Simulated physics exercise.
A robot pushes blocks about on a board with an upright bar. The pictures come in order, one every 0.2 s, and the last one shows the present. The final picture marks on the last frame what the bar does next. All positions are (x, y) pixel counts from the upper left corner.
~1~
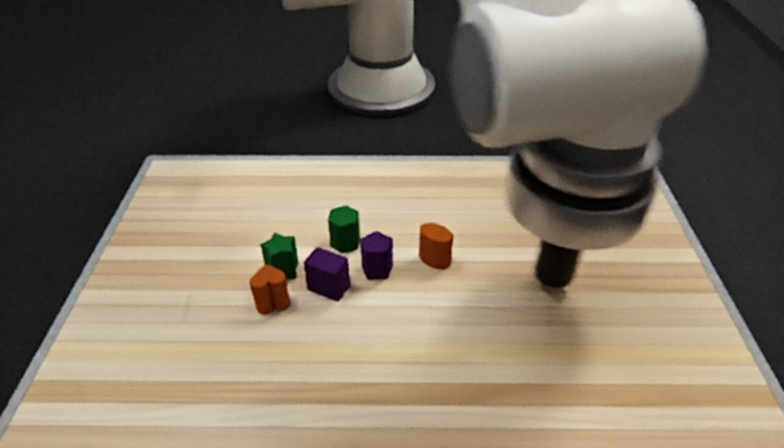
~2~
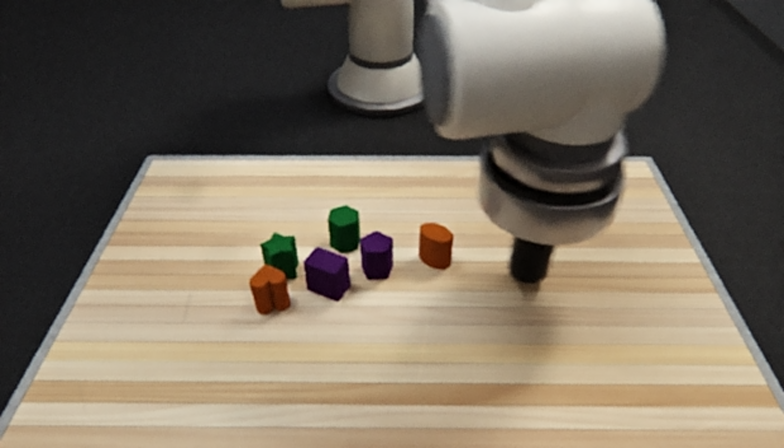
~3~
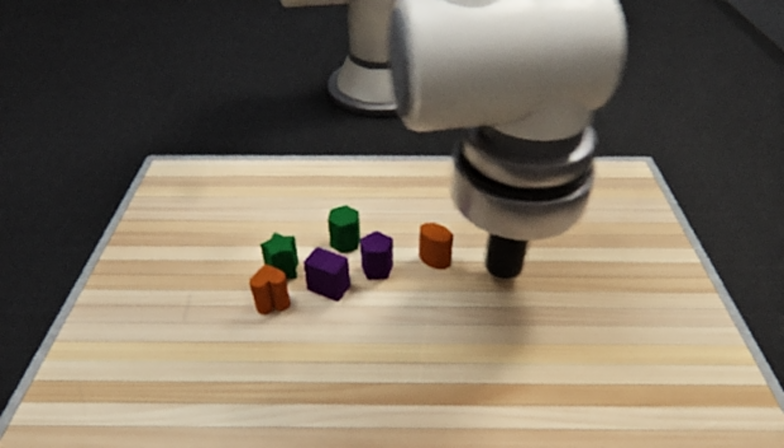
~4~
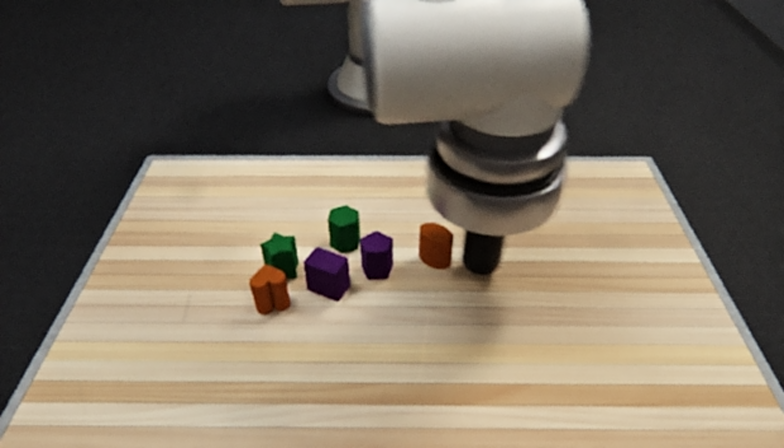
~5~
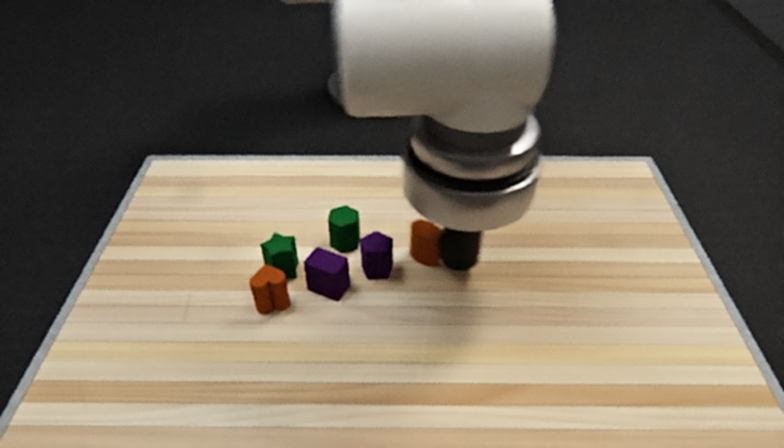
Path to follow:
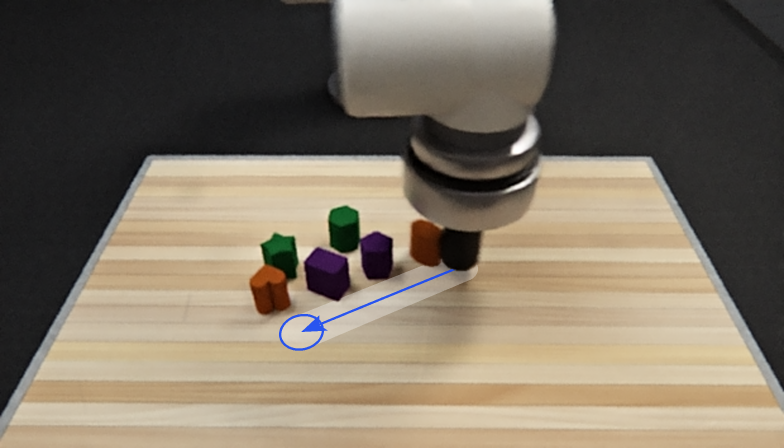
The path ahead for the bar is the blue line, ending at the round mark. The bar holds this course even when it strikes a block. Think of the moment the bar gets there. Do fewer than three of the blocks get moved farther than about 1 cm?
I'd say yes.
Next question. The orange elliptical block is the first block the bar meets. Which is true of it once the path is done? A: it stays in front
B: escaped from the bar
B - escaped from the bar.
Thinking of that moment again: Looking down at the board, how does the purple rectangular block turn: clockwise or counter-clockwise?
From above, it turns clockwise.
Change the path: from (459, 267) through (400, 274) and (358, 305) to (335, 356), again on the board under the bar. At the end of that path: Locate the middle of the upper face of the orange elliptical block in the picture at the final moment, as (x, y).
The middle of its upper face should be somewhere near (397, 224).
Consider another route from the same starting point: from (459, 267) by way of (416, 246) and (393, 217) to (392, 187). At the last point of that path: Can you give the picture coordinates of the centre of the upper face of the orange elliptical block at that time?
I predict (359, 197).
The drawn path runs in a line from (459, 267) to (302, 332).
What follows on the original path. One third of the way, bar (409, 279); orange elliptical block (412, 229), turned 60° clockwise.
Two thirds of the way, bar (356, 300); orange elliptical block (412, 229), turned 60° clockwise.
At the end, bar (300, 323); purple rectangular block (321, 260), turned 20° clockwise; purple pentagonal block not moved; orange elliptical block (412, 229), turned 60° clockwise.
